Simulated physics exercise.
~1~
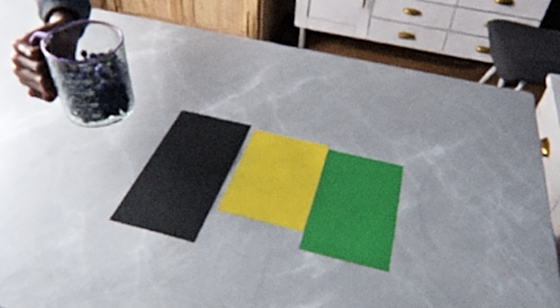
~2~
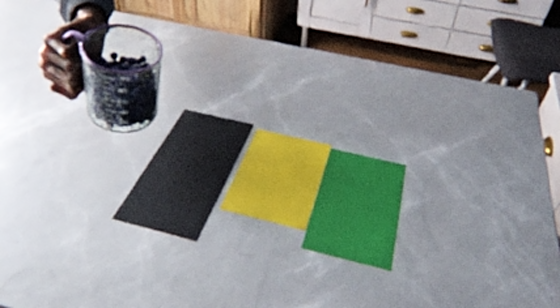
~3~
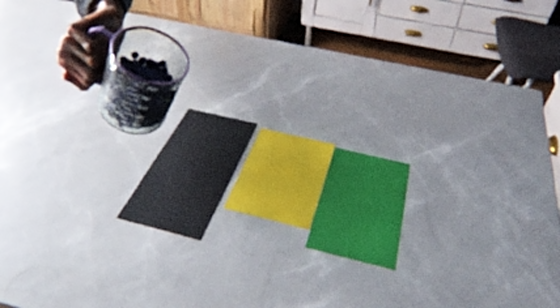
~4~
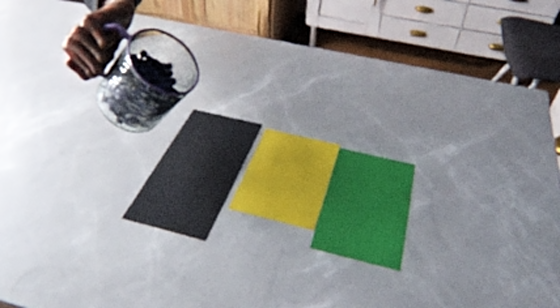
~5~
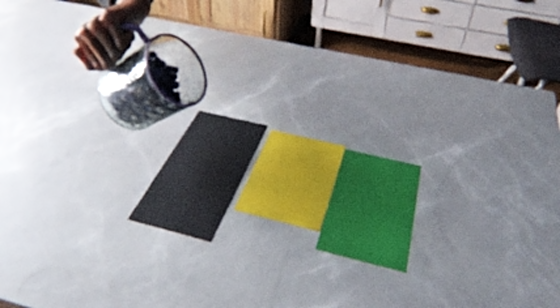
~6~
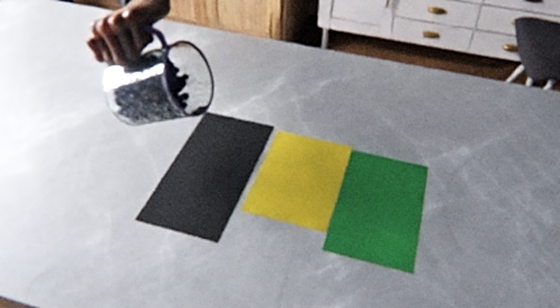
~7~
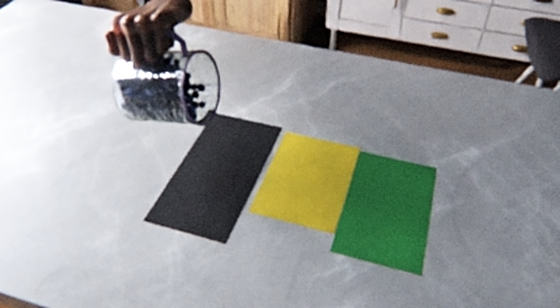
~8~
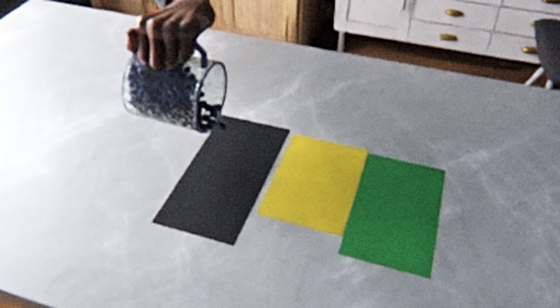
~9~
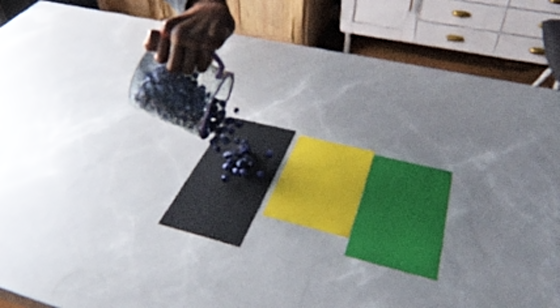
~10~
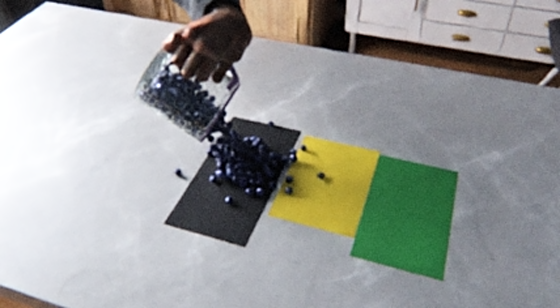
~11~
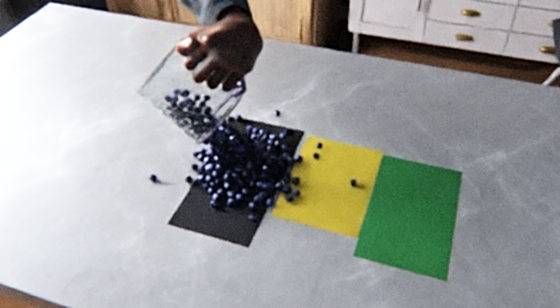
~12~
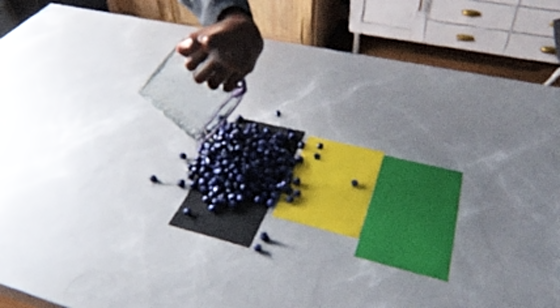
A hand holds a clear glass jug of dark blueberries at the upper left of a grey marbled table, seen from above at an angle, with white drawers and wooden cabinetry behind. Black, yellow and green mats lie side by side across the middle. The hand moves the jug right toward the black mat, tipping it steadily onto its side. Berries begin to spill over the rim, then pour out quickly as the jug tilts further downward. The jug ends up empty, with most berries heaped on the black mat, a few on the yellow, some scattered on the bare table, and the green mat clear.
